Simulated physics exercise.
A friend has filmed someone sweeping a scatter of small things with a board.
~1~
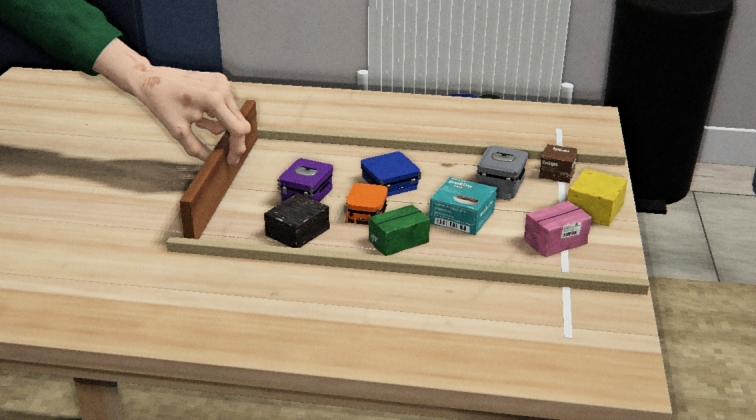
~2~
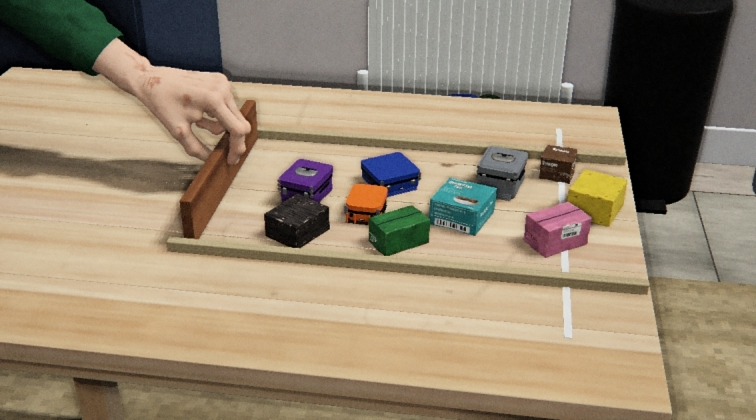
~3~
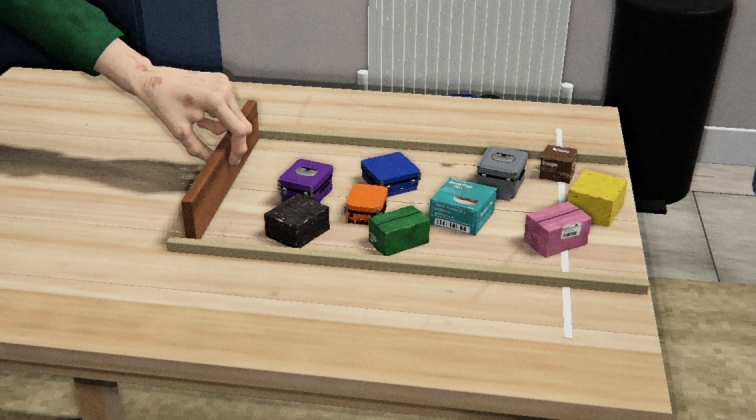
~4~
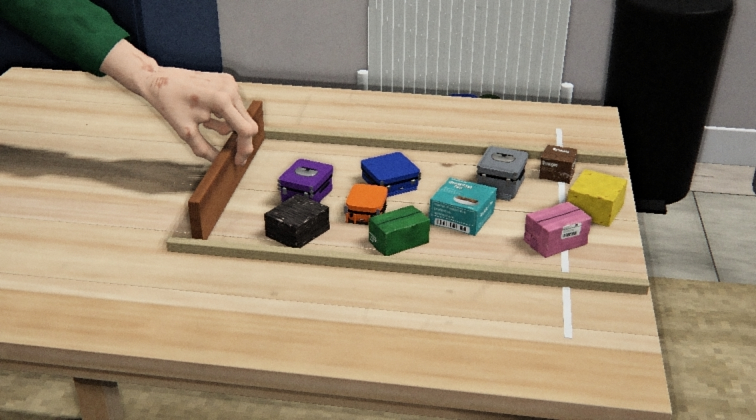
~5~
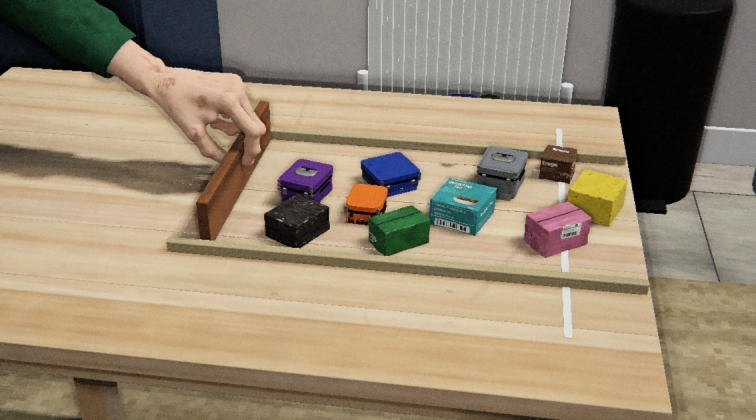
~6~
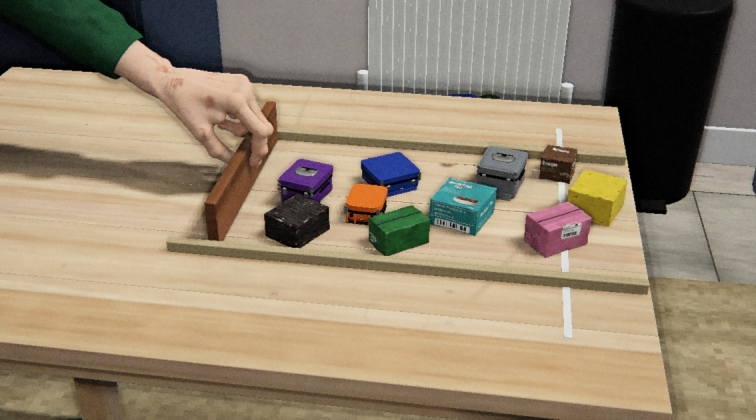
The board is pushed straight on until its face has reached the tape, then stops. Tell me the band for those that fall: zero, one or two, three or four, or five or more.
As it turns out, the number that fall off is three or four.
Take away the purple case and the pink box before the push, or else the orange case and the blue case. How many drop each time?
It would be 1 and 2.
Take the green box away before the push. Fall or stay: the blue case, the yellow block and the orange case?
The blue case is kept; the yellow block tumbles off; the orange case stays on.
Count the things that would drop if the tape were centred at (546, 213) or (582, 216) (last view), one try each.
The counts: 3 and 6.
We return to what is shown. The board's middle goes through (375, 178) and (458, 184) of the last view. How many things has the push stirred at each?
By then 6, and 10.
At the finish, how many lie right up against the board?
The number is 3.
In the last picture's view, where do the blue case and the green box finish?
Near (585, 182) and (643, 251).
Early on, none off yet; yellow block at rest near (596, 197); brown box at rest near (558, 163); pink box at rest near (557, 229).
Finally, the number that fall off is three or four; lost, turquoise box, pink box and yellow block.
